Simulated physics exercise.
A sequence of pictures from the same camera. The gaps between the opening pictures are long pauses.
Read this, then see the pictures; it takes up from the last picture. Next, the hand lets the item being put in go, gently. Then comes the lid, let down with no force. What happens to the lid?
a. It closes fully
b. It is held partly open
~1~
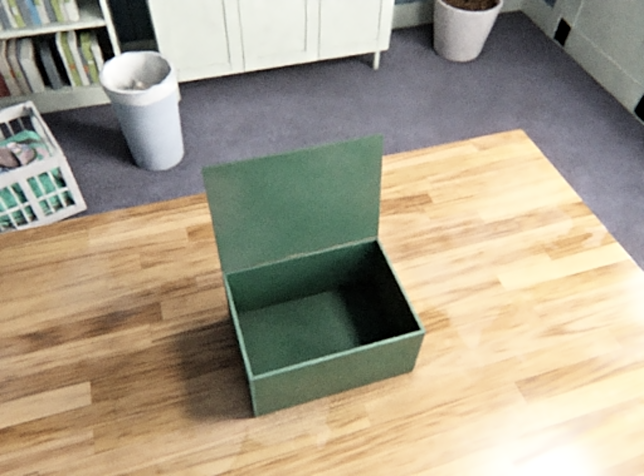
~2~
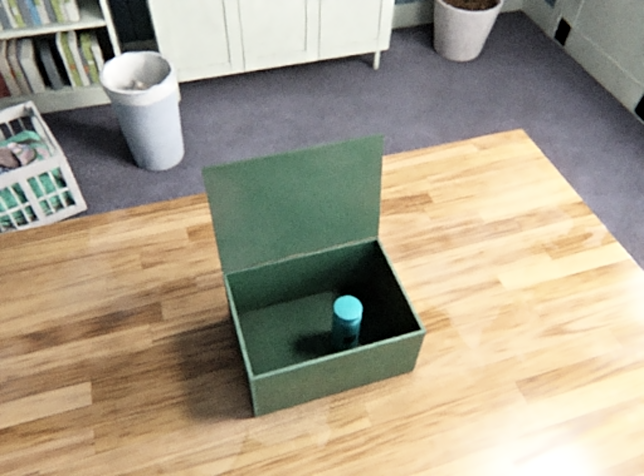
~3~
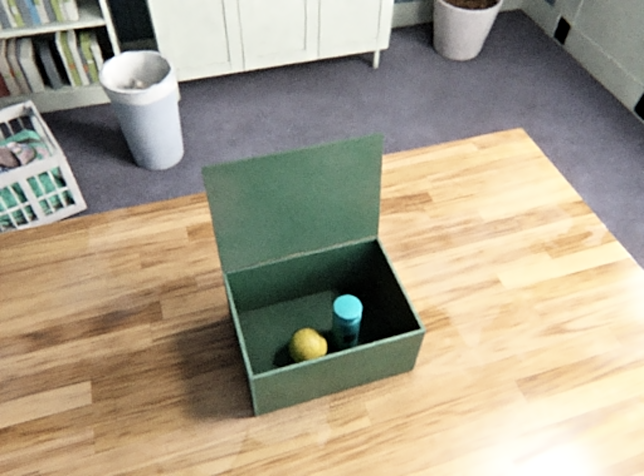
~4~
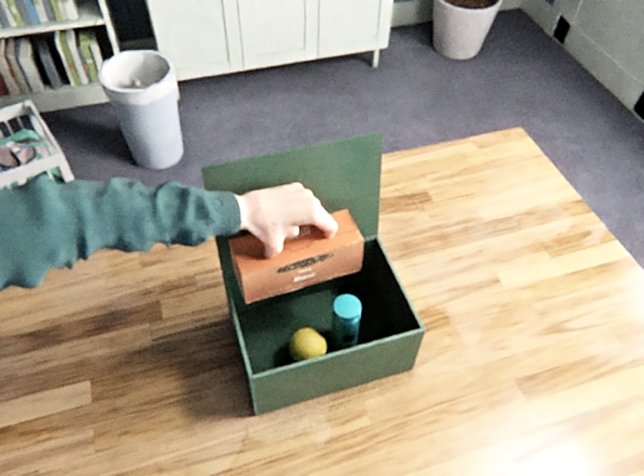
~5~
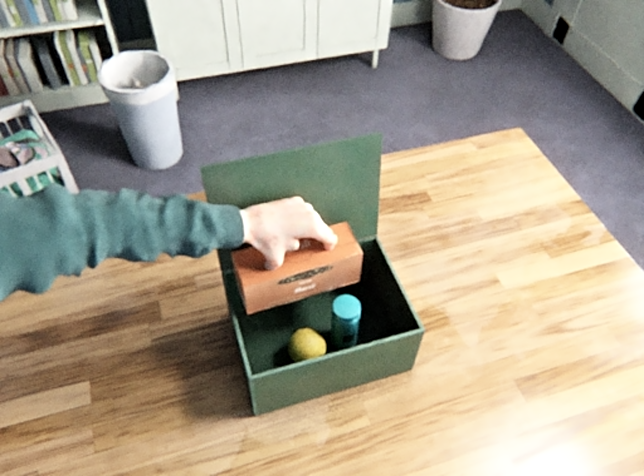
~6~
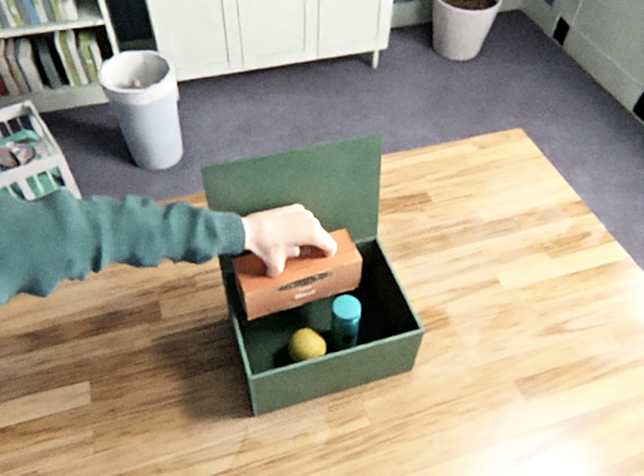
(a) It closes fully.
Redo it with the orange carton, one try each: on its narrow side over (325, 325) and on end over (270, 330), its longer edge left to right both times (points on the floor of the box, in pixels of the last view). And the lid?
Packed the first way the lid lowers fully; packed the second way it is left gaping.
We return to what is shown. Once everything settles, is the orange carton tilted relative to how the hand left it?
Well, the orange carton stays just as set.
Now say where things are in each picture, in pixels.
In the first frame, the last thing is not in view yet.
In the second frame, the last thing is not in view yet; turquoise shaker (346, 325).
In the third frame, the last thing is not in view yet; turquoise shaker (346, 324).
In the fourth frame, coming down; orange carton (297, 256); turquoise shaker (345, 323).
In the fifth frame, coming down; orange carton (298, 267); turquoise shaker (345, 324).
In the sixth frame, put in, still held; orange carton (298, 273); turquoise shaker (345, 324).
Then, 1.30 s after the last picture, lid 86° above the rim; orange carton slid a little near (298, 311).
Then, 1.80 s after the last picture, lid 34° above the rim; orange carton slid a little near (298, 311).
At rest, lid shut; moved from the start, orange carton; the other 2 in place. Seen from the same camera at the end, orange carton near (298, 311).
